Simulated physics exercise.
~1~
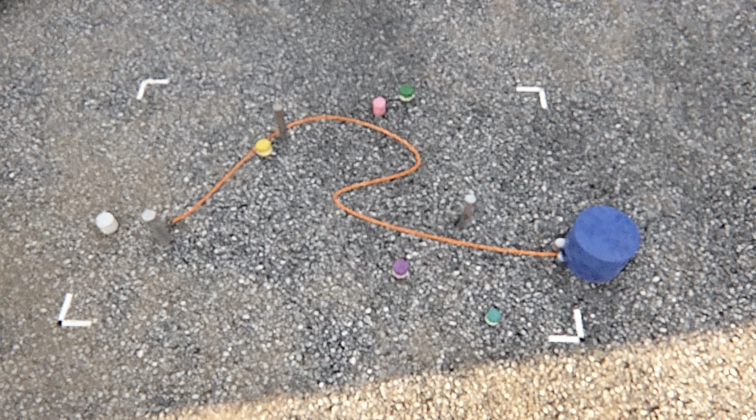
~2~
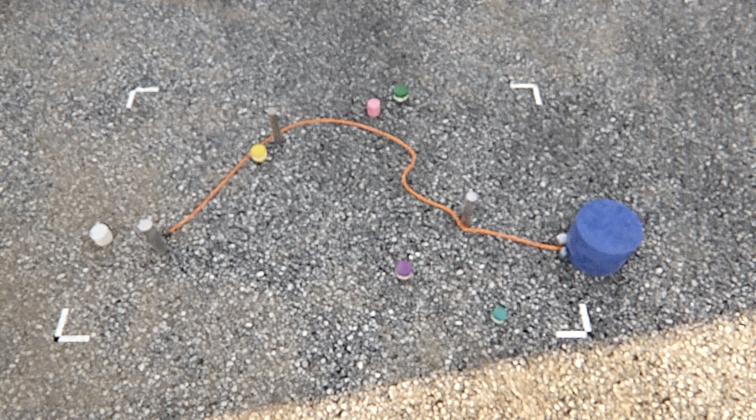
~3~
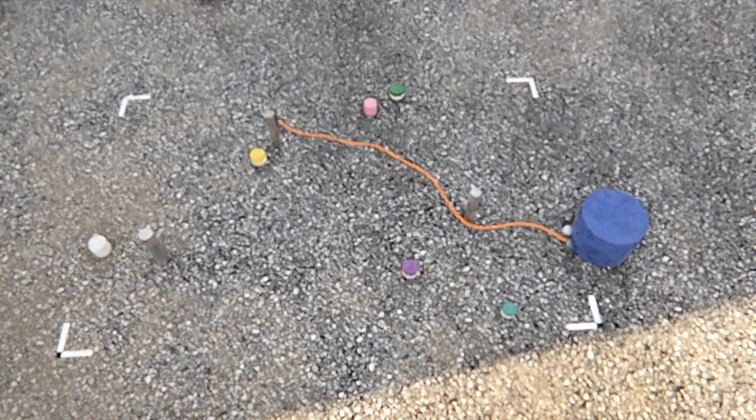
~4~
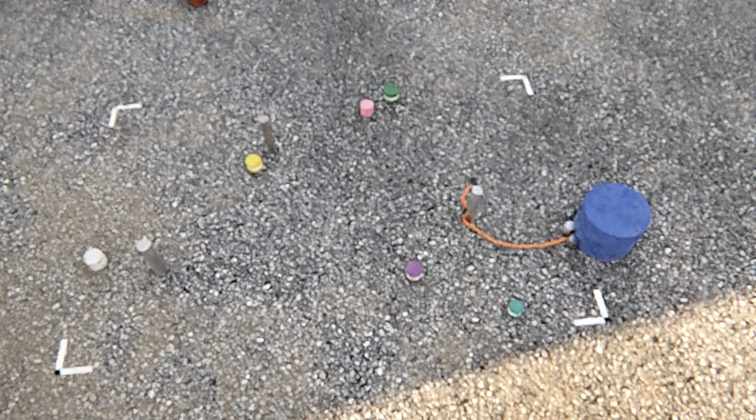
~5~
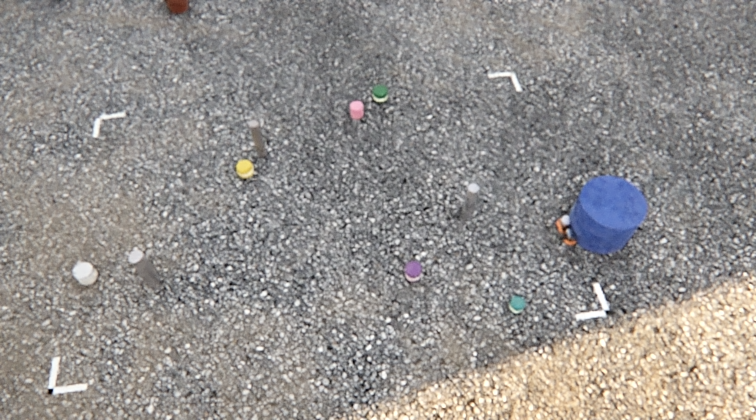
On a gravel yard seen from above, with a sunlit strip at the lower right, an orange lead winds from a blue reel at the right around upright grey posts. Six small containers lie about, white at the left, yellow at the upper left, pink and green near the top, purple and teal lower down. The reel draws the lead in, and its loose bend tightens against the post nearest the reel. The free end leaves the left post, then slips past the upper one and curls round the last. Finally only a short orange end remains beside the reel, the containers unmoved.
